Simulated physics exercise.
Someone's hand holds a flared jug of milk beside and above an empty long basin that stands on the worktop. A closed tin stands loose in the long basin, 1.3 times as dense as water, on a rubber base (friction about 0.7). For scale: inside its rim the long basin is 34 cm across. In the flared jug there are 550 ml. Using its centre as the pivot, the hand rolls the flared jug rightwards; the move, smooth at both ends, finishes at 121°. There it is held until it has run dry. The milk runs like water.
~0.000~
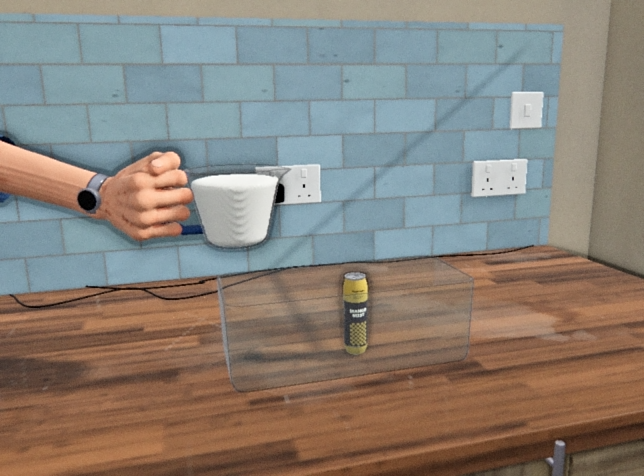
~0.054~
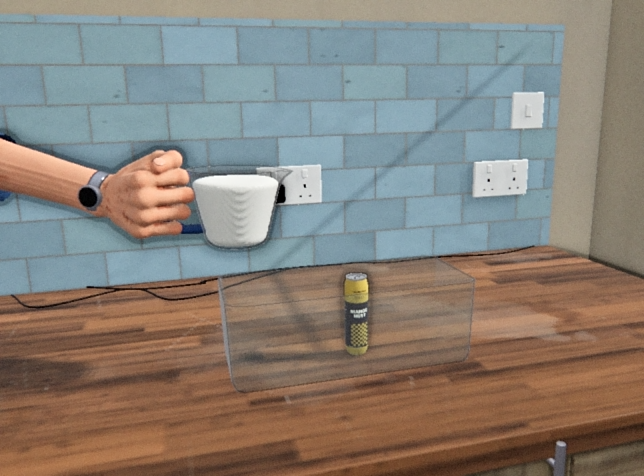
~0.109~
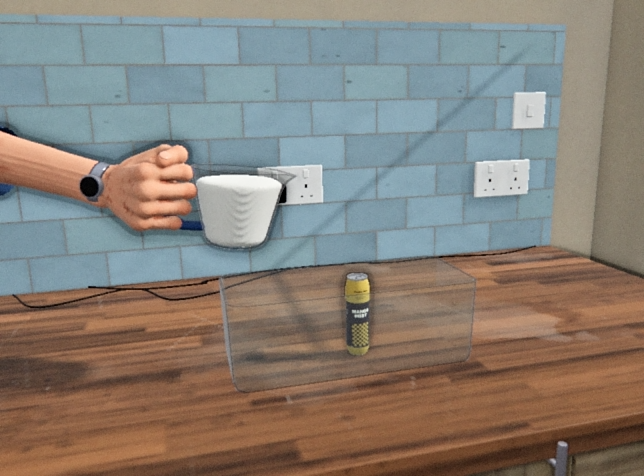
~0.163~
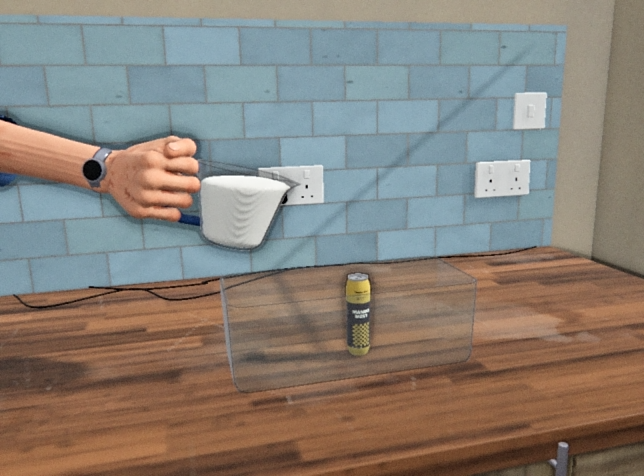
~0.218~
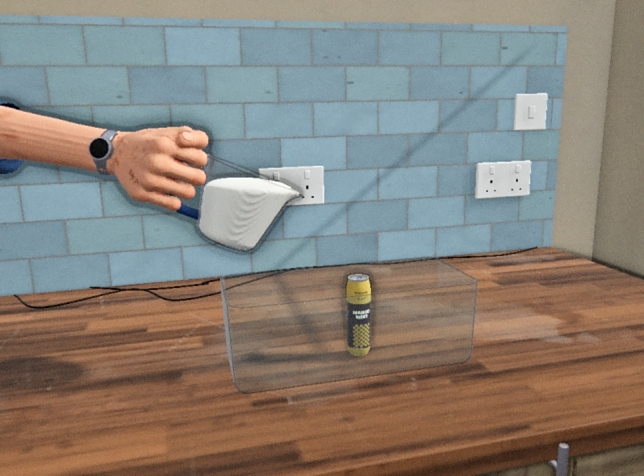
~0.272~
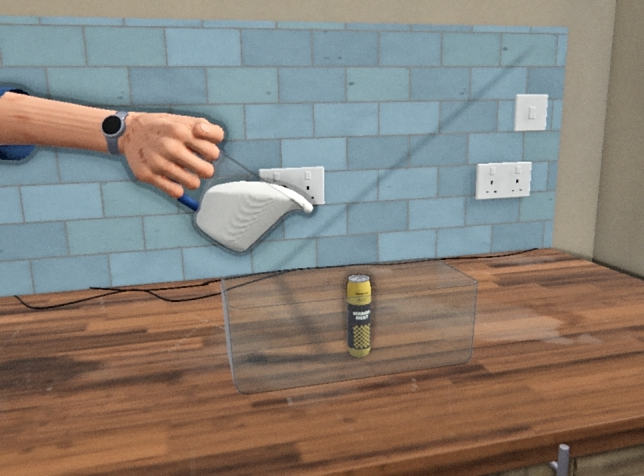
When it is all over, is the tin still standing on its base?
It does not tilt over.
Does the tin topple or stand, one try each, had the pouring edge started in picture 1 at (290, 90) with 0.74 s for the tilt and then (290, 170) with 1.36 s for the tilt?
First it tips over; then it stays on its base.
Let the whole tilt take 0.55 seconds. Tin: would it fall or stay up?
In that case the tin stays vertical.
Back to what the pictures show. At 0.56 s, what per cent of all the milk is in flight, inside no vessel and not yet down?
Roughly 20 %.
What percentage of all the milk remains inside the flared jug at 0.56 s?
Near 24 in a hundred.
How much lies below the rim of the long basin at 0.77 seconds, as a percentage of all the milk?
About 98 %.
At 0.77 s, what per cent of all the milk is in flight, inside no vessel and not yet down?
Estimated airborne part: Roughly 2 per cent.
By 0.56 s the tilt is 105° and 24 per cent is still to pour; the tin stands where it began.
By 0.77 s the tilt is 121° and 0 per cent is still to pour; the tin stands where it began.
By 1.00 s the tilt is 121° and 0 per cent is still to pour; the tin stands where it began.
By 1.24 s the tilt is 121° and 0 per cent is still to pour; the tin stands where it began.
At rest the tin stands where it began.
